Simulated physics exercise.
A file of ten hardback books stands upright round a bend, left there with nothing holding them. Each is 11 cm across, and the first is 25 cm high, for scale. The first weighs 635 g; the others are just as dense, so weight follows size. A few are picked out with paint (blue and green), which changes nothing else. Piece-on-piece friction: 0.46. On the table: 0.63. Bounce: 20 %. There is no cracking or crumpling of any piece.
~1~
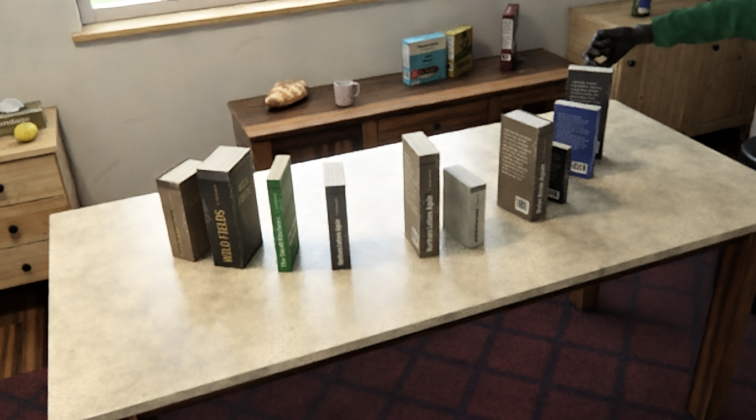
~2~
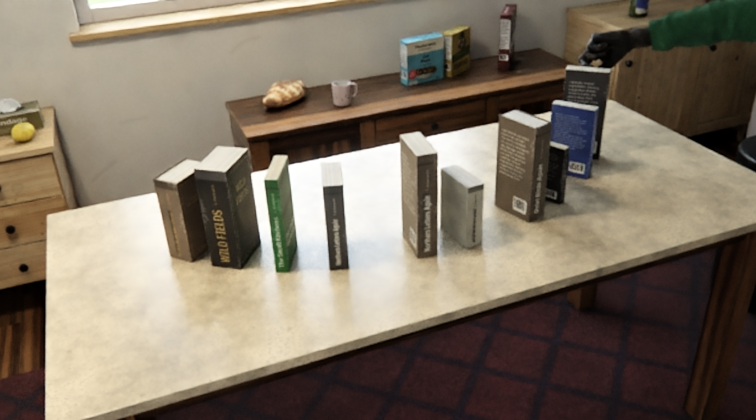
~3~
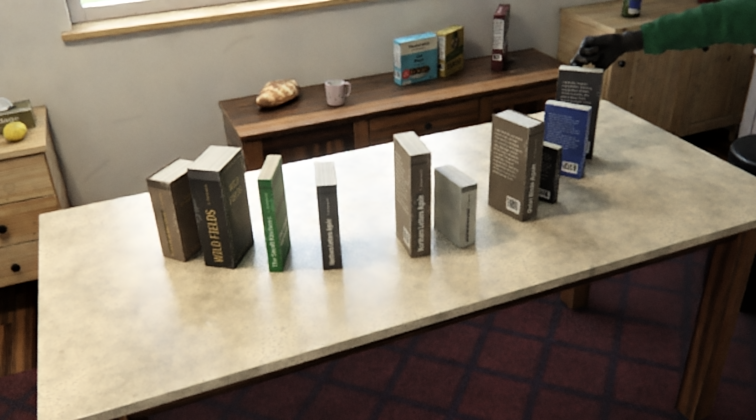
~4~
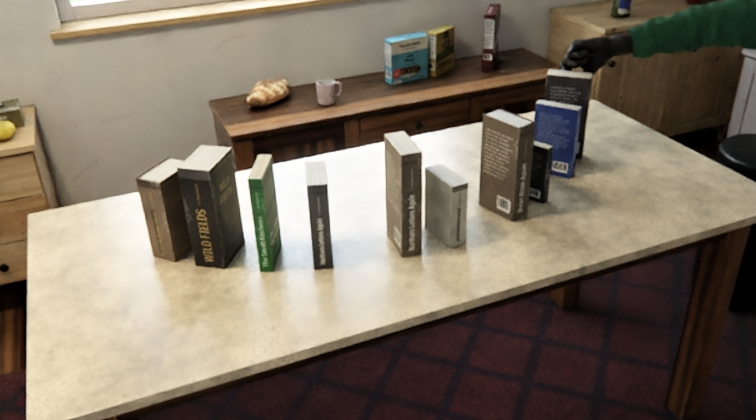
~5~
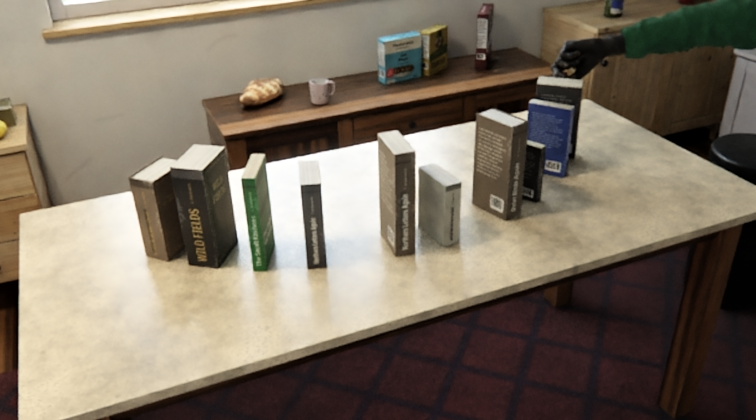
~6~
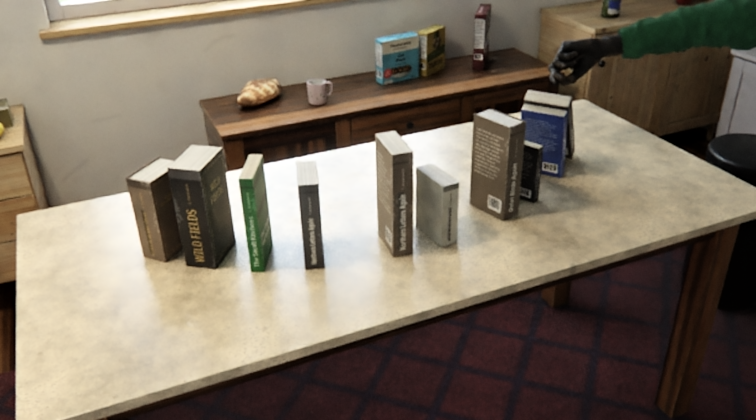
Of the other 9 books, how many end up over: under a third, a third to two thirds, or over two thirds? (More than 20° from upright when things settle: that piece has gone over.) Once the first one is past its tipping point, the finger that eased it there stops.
Above two thirds.
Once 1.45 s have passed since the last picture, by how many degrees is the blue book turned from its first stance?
I'd estimate close to 80°.
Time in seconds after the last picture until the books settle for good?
I'd say around 1.5 seconds.
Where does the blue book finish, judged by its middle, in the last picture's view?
In the last picture it sits at roughly (529, 175).
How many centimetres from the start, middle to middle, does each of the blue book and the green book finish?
Moved: Blue 10, green 10.
Then, 0.21 s after the last picture, 2 of the 9 other books over; blue book leaning 63°.
Then, 0.83 s after the last picture, 5 of the 9 other books over; blue book lying flat.
Then, 1.45 s after the last picture, 9 of the 9 other books over; blue book lying flat; green book leaning 53°.
At rest, 9 of the 9 other books over; blue book lying flat; green book leaning 62°. That is 100 per cent. Not one is left standing. As the last picture would show them, middles, blue book near (529, 175), green book near (207, 237).
